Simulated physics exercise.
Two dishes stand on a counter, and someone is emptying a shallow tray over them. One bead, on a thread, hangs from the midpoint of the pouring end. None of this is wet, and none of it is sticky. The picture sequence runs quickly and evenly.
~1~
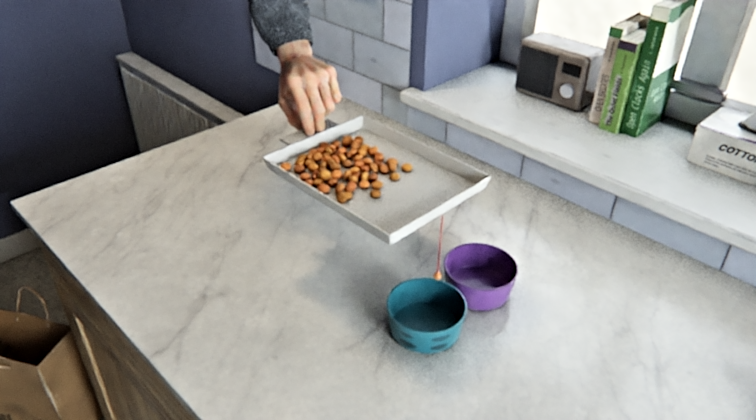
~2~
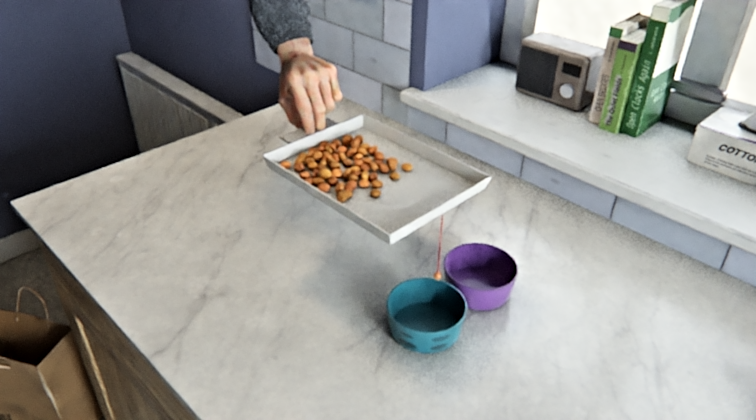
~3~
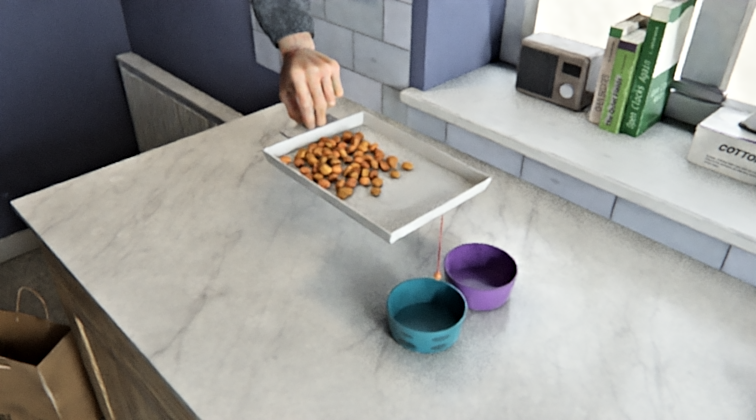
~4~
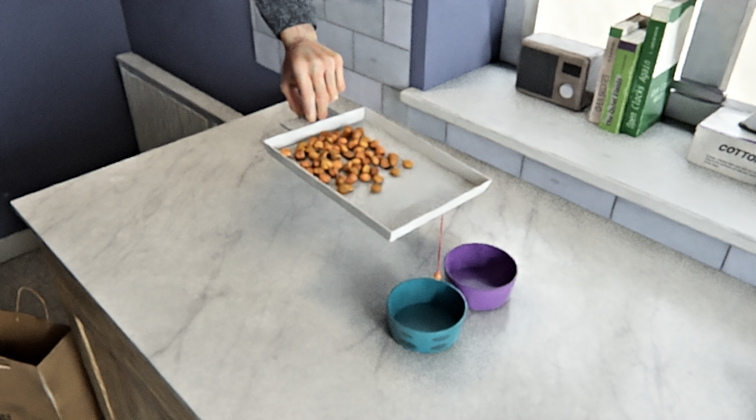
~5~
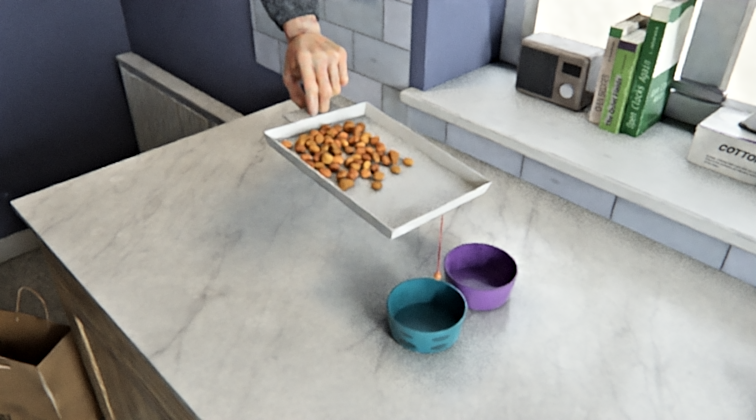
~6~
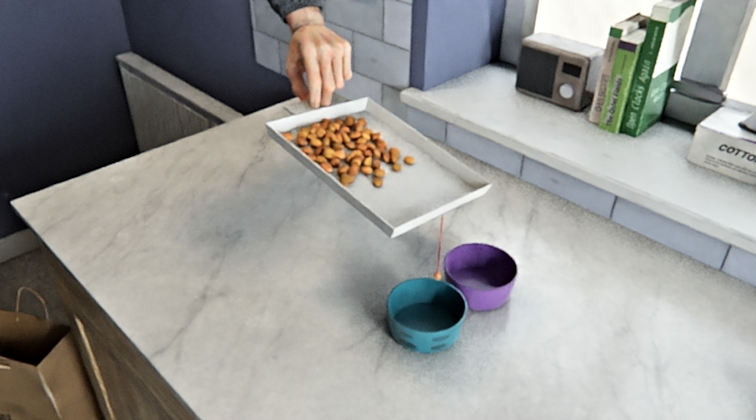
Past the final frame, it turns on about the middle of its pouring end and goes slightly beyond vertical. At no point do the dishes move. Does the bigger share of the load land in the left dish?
No.
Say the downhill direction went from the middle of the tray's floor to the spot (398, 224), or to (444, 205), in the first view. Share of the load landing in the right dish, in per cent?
Roughly 0 % in the first case and 50 % in the second.
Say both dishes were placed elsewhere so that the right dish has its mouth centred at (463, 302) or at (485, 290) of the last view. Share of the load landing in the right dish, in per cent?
I'd expect some 10 percent, and then some 30 percent.
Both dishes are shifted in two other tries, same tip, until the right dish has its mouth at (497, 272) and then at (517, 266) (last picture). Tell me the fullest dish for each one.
Try 1 - the dish at right, try 2 - the dish at right.
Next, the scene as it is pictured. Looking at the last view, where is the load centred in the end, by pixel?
Close to (479, 278) in the last picture.
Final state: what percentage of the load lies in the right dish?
Somewhere around 100 percent, I'd say.
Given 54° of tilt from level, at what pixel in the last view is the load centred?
I'd mark the middle close to (461, 185).
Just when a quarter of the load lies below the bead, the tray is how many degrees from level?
Around 70 degrees of turn.
Soon, tray tipped steeply; nearly all on the tray; a stray few in the right dish; a small part in the air.
A while on, tray tipped right over; about half on the tray; about a third in the right dish; a stray few outside both; a small part in the air.
Towards the end, tray tipped past a quarter turn; nearly all in the right dish; a stray few outside both.
Finally, tray tipped past a quarter turn; none in the left dish; nearly all in the right dish; a stray few outside both.
